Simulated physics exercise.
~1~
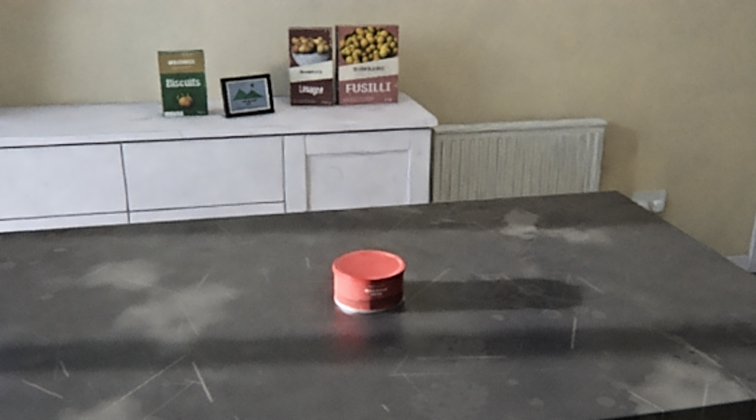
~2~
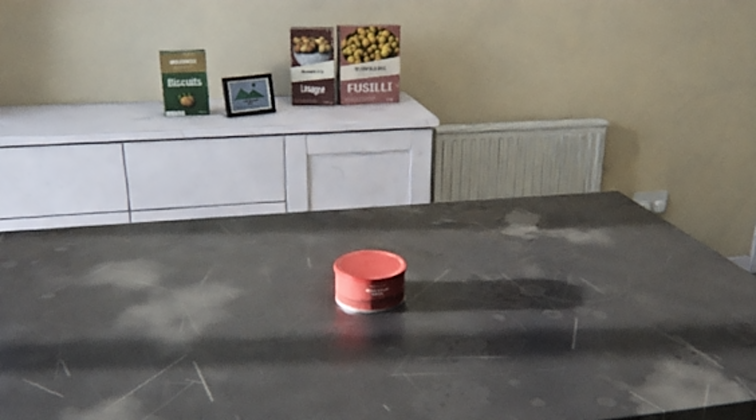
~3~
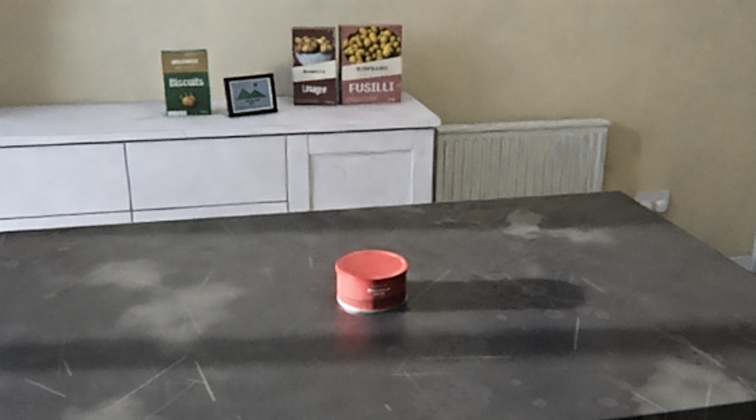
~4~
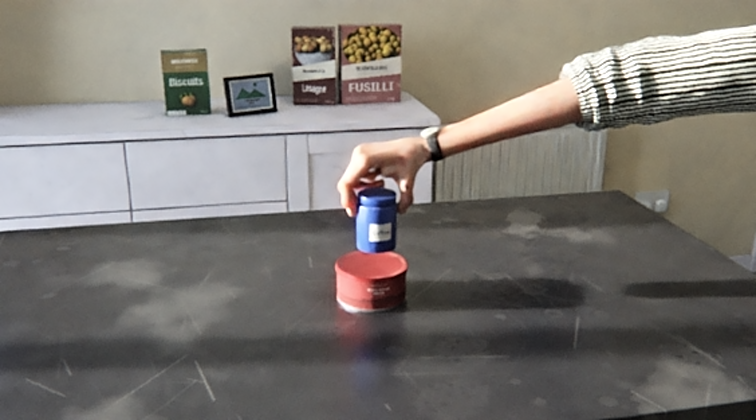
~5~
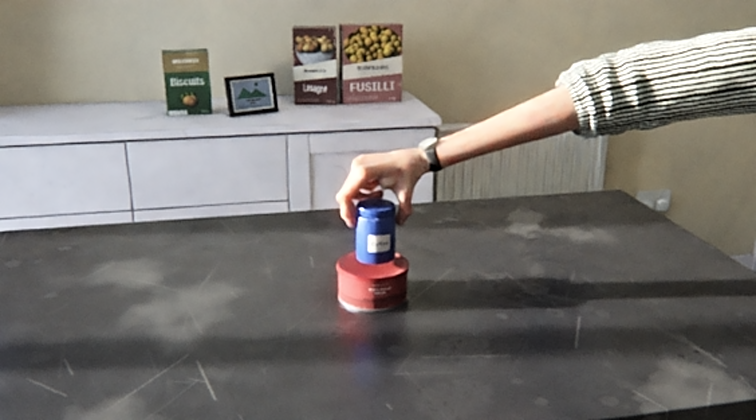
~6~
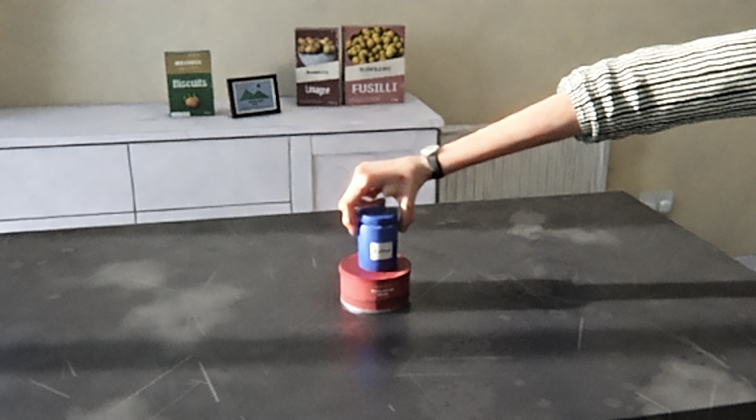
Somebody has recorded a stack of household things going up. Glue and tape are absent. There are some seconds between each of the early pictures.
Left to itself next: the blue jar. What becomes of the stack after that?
The stack stays standing.
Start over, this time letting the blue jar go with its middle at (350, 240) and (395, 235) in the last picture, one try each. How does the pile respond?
On the first release the pile stays intact, while on the second it stays intact.
Then, 0.20 s after the last picture, nothing has stirred.
Then, 0.60 s after the last picture, blue jar resting near (378, 239).
At rest, both in place. Seen from the same camera at the end, blue jar near (378, 239). The pile holds.
